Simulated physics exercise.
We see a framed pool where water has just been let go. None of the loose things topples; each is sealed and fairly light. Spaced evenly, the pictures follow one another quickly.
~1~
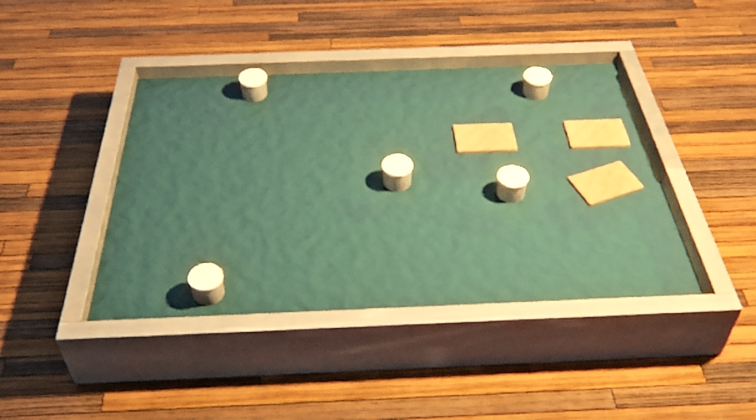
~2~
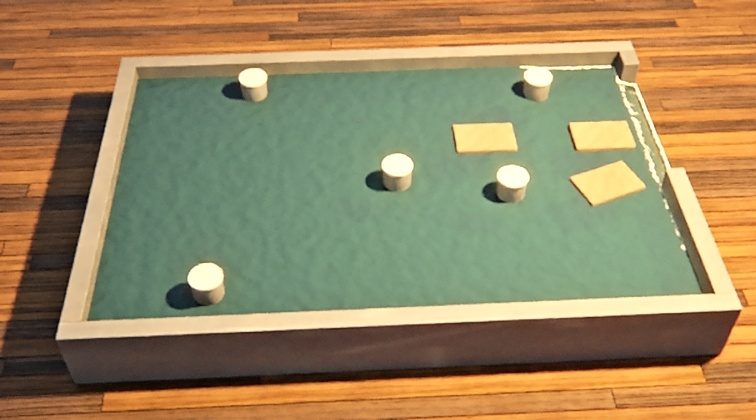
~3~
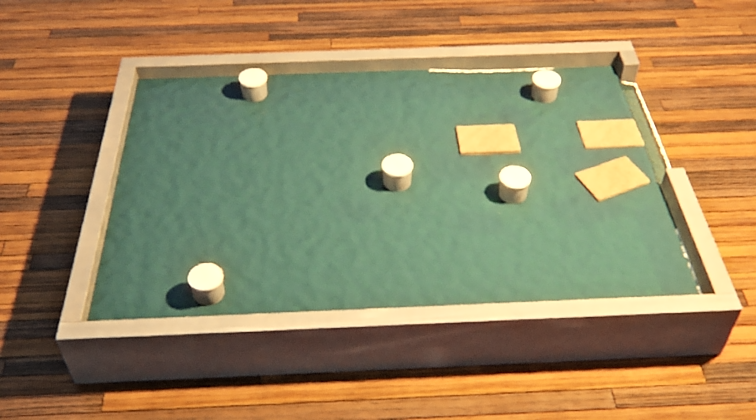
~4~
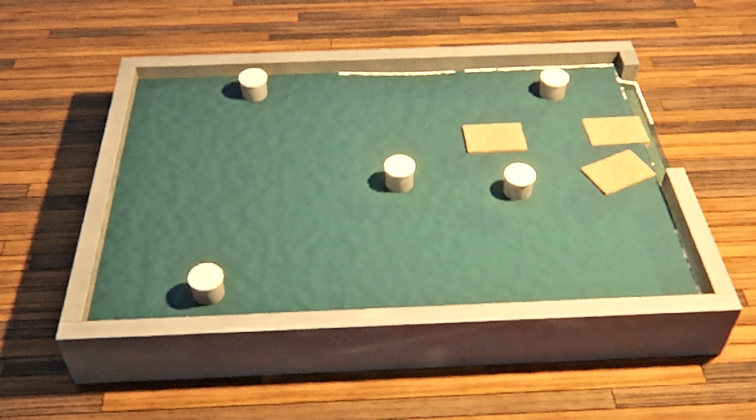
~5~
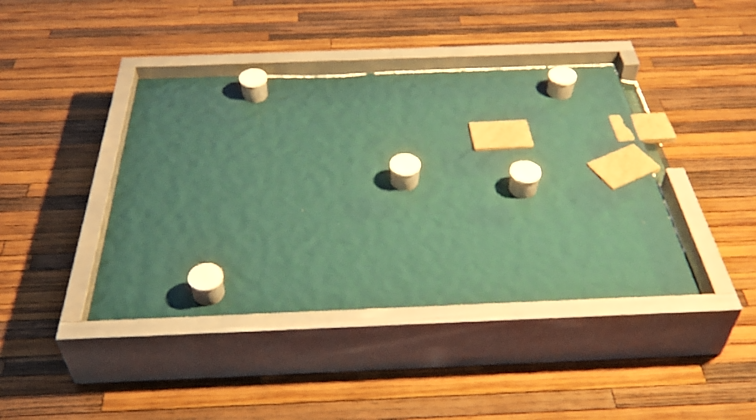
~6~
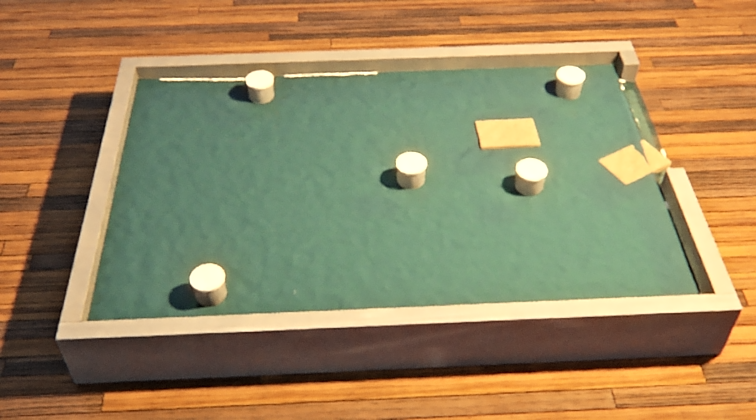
Part of a framed pool's right wall opens, and floating tan pieces and white cylinders drift right.
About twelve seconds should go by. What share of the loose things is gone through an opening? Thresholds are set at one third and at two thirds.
I would say one third up to two thirds.
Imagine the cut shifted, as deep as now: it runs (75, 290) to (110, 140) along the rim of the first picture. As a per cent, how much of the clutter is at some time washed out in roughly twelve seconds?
Near 0 percent.
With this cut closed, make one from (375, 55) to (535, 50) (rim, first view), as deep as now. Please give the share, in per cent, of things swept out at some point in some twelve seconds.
Something like 0 percent.
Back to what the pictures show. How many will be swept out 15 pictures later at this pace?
That comes to 3.
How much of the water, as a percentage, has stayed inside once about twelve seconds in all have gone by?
Roughly 78 in a hundred.
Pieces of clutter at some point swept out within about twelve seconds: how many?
I count 4.
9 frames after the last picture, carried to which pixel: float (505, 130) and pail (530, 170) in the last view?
About (558, 126) and (570, 155).
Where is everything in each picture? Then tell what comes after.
In the first frame, a float at (606, 182) floats; a pail at (538, 76), afloat; 0 of 8 have shifted.
In the second frame, a float at (608, 182) floats; a pail at (538, 76) floats; 0 of 8 have shifted.
In the third frame, a float at (613, 177) floats, close to its start; a pail at (547, 79), afloat, close to its start; 3 of 8 have shifted.
In the fourth frame, a float at (618, 171) floats, close to its start; a pail at (555, 77) floats, close to its start; 5 of 8 have shifted.
In the fifth frame, a float at (624, 165), afloat, close to its start; a pail at (563, 75) floats, close to its start; 6 of 8 have shifted.
In the sixth frame, a float at (635, 161), afloat, a stride from its start; a pail at (571, 75), afloat, close to its start; 6 of 8 have shifted.
A moment on, 2 of 8 are out; 6 afloat.
Next, 3 of 8 are out; 5 afloat.
Later, 3 of 8 are out; 5 afloat.
In the end, 4 of 8 are out; 4 afloat.
